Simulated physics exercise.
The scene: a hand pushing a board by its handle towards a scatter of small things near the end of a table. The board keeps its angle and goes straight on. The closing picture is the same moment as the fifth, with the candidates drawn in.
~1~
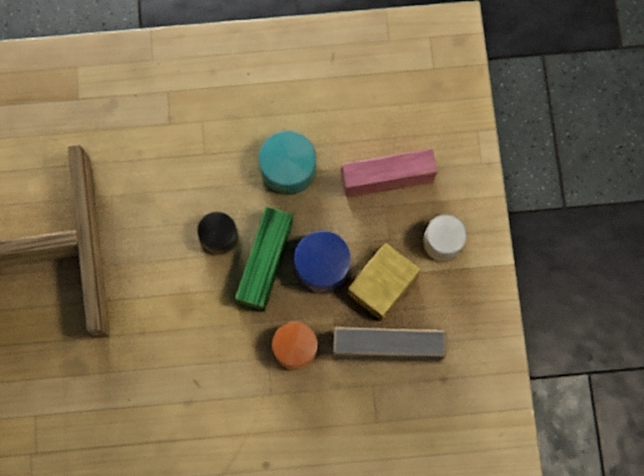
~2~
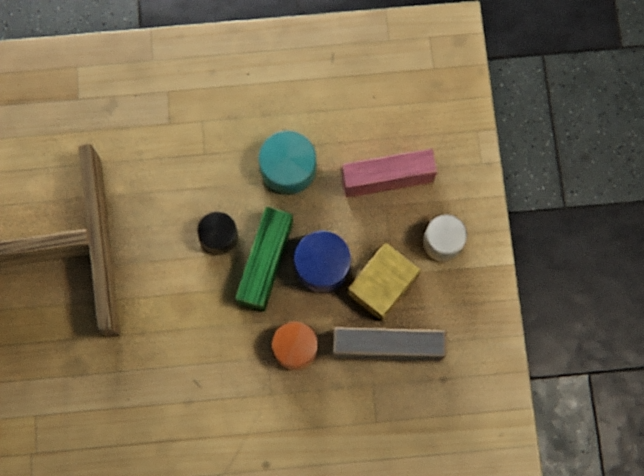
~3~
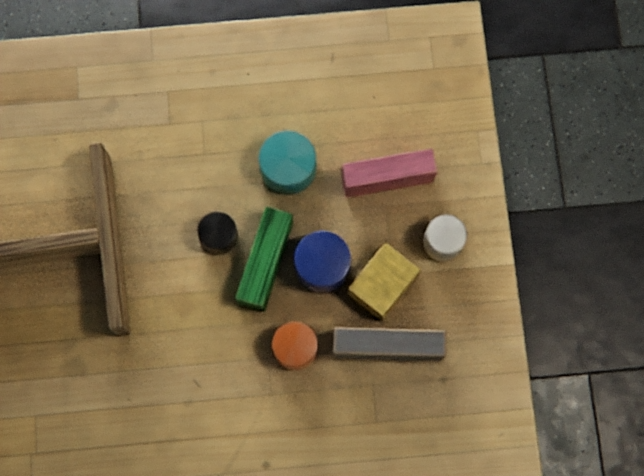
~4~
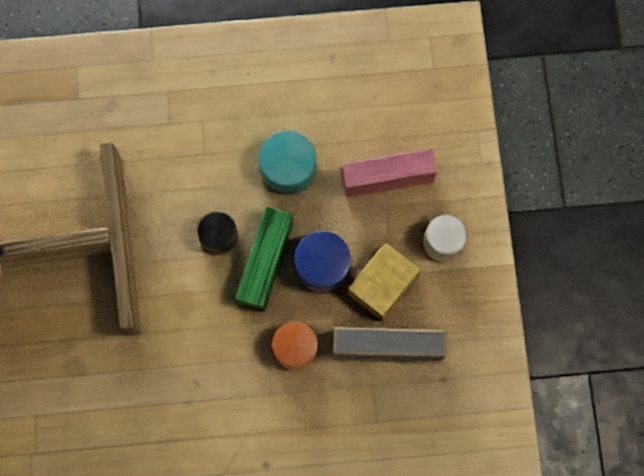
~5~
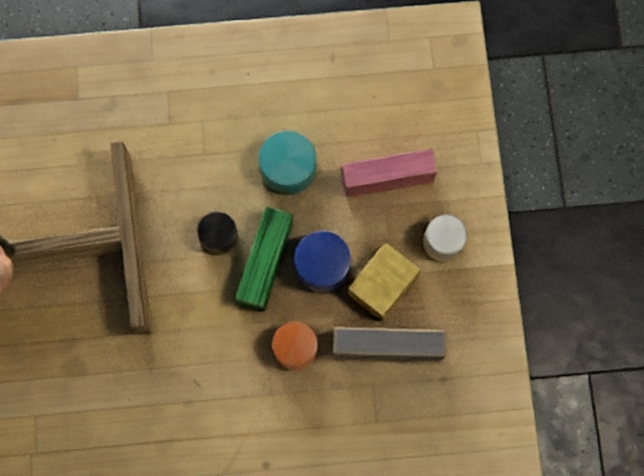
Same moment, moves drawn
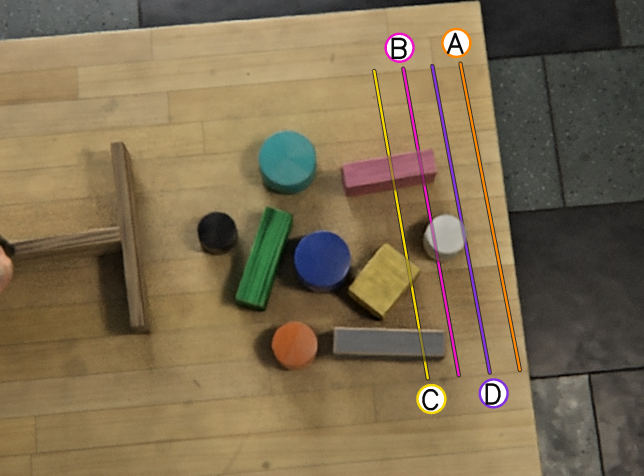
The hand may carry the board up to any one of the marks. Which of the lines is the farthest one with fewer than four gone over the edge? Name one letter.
D.
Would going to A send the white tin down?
Yes.
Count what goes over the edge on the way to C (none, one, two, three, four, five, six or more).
By then, none.
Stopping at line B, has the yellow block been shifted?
Yes.
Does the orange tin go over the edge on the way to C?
No.
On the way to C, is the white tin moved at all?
Yes.
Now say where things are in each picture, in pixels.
Blue tin (323, 263); pink bar (389, 173); black tin (218, 234), in the first frame.
Board (94, 235); green stick (265, 259), in the second frame.
Board (106, 234); turquoise tin (288, 163), in the third frame.
Board (116, 233); white tin (444, 238), in the fourth frame.
Board (127, 232); blue tin (323, 263); pink bar (389, 173); black tin (218, 234), in the fifth frame.
On the marked copy, A at (489, 212); B at (430, 217); C at (400, 220); D at (460, 215).
Taking D. A third of the way, board (246, 222); yellow block (388, 285); blue tin (339, 267).
Two thirds of the way, board (366, 211); pink bar (458, 176); white tin (461, 231).
When it is over, board (460, 203); pink bar over the edge; white tin over the edge; two fallen.
As for the rest, A drops five; B is within the limit but short; C is within the limit but short.
